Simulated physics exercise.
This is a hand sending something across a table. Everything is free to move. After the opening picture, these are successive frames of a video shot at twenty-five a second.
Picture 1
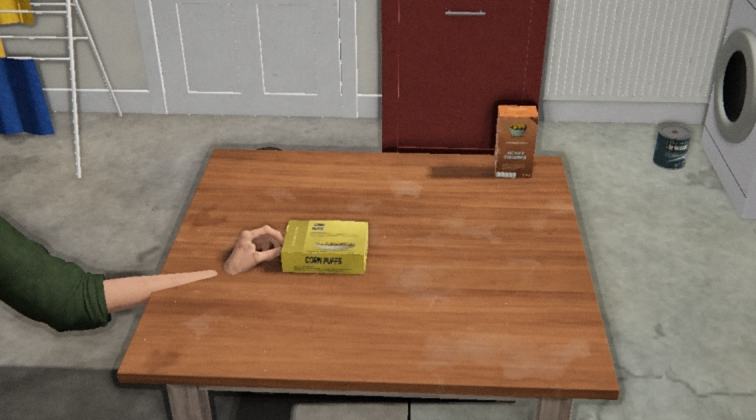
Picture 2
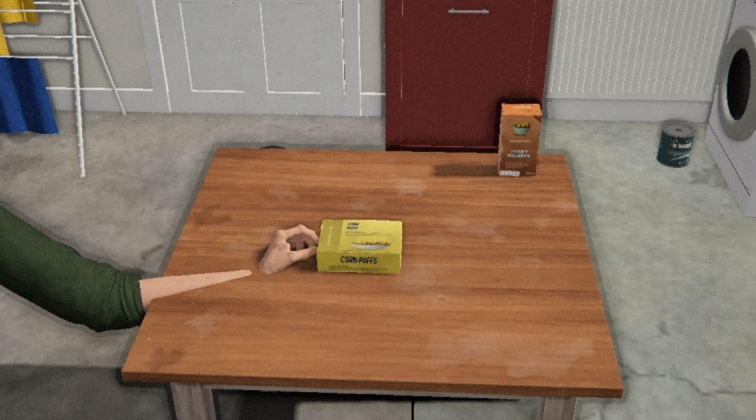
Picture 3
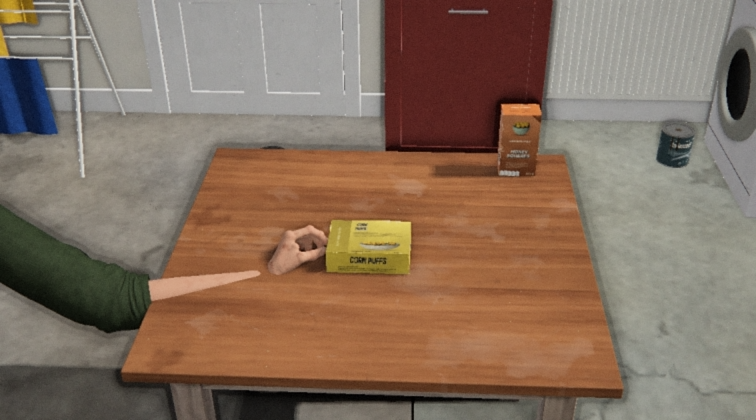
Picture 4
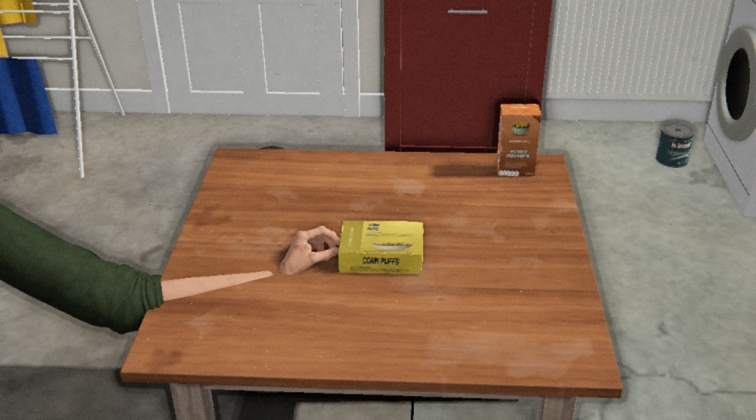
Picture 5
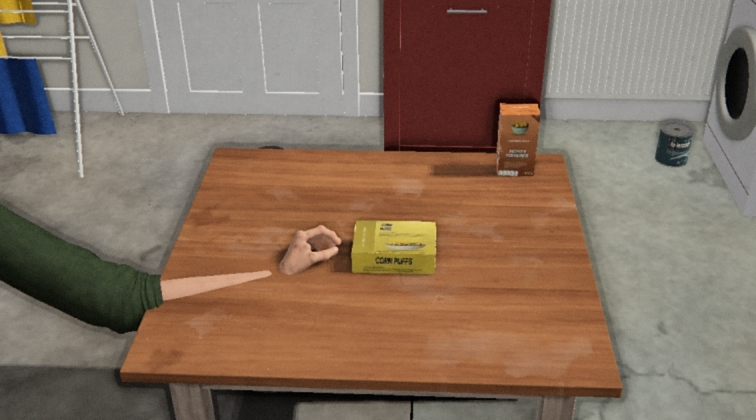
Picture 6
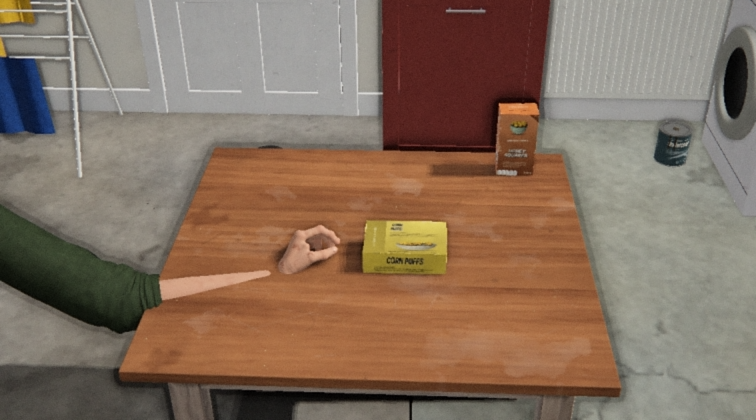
A hand pushes a yellow packet rightward across a wooden table, then stays back as it slides on slightly.
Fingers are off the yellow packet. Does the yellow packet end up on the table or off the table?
The yellow packet remains on top.
Then, 0.10 s on from there, yellow packet shifted a little near (427, 248).
Then, 0.20 s on from there, yellow packet shifted about its own width near (437, 248).
In the end, moved from the start, yellow packet. At the end, from the last picture's camera, yellow packet near (437, 248).
